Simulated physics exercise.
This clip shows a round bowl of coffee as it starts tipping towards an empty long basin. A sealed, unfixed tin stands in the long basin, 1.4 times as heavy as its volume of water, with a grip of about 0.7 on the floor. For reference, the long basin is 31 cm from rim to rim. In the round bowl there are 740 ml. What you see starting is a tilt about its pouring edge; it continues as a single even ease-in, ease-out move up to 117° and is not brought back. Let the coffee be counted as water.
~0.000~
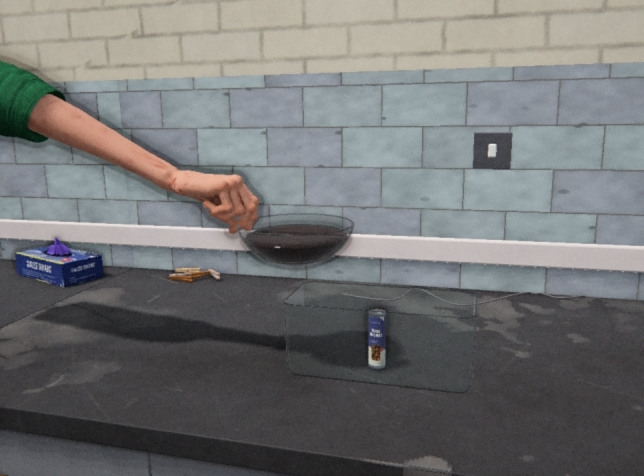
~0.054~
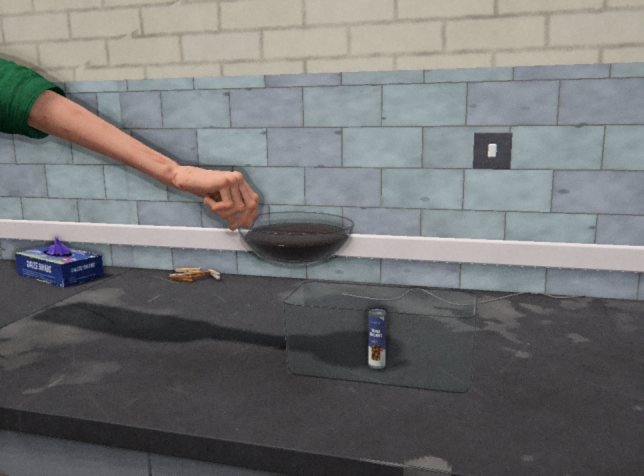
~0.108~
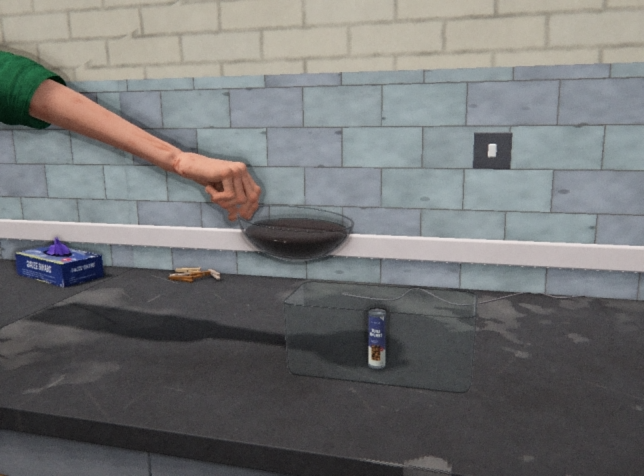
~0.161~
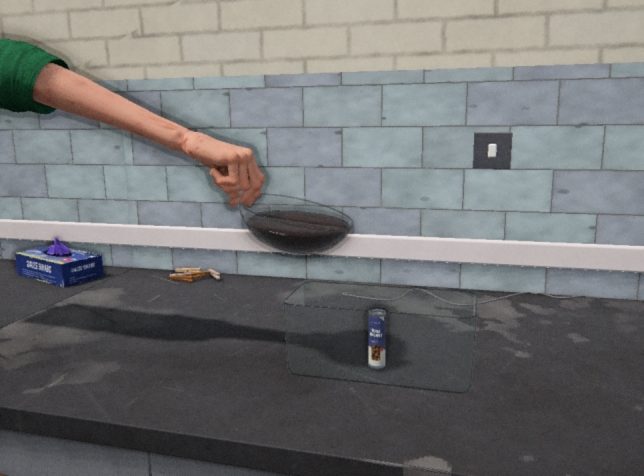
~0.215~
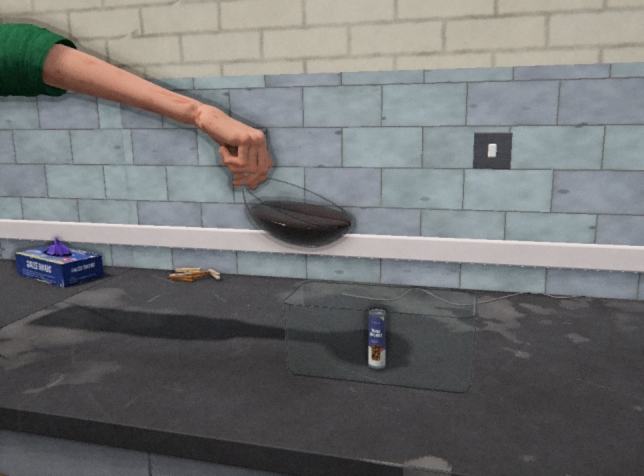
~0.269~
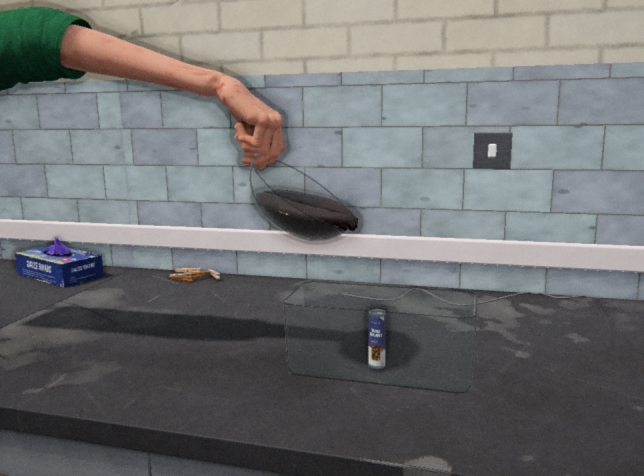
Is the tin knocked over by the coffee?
Yes: It tumbles over.
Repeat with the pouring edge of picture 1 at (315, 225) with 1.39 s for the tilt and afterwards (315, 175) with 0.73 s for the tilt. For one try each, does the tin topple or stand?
The tin stays vertical the first time and overturns the second time.
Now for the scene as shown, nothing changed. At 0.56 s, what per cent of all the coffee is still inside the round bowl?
I'd estimate some 2 % remains.
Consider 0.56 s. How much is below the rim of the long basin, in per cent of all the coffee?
Around 30 percent.
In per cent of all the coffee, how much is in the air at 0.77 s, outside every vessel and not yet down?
Near 24 per cent, I'd say.
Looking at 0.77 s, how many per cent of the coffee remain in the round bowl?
Close to 0 percent of the whole amount.
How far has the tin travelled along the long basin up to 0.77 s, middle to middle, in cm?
Near 1 cm.
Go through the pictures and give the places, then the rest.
Tilt 0°; pouring edge (352, 227); surface from (249, 233) to (348, 237); the long basin's rim runs from (294, 293) to (476, 306); the tin's top is at (377, 315), in the first frame.
Tilt 2°; pouring edge (352, 227); surface from (249, 231) to (348, 236), in the second frame.
Tilt 6°; pouring edge (352, 227); surface from (250, 225) to (348, 233), in the third frame.
Tilt 14°; pouring edge (352, 227); surface from (251, 216) to (349, 229), in the fourth frame.
Tilt 23°; pouring edge (351, 227); surface from (254, 205) to (352, 222), in the fifth frame.
Tilt 35°; pouring edge (351, 227); surface from (260, 192) to (339, 212); 5 per cent is over the edge, in the sixth frame.
After 0.56 s the tilt is 102° and 2 per cent is still to pour; the tin stands where it began.
After 0.77 s the tilt is 117° and 0 per cent is still to pour; the tin leans 6°.
After 0.99 s the tilt is 117° and 1 per cent is still to pour; the tin leans 45°.
After 1.23 s the tilt is 117° and 0 per cent is still to pour; the tin lies on its side.
In the end the tin lies on its side.
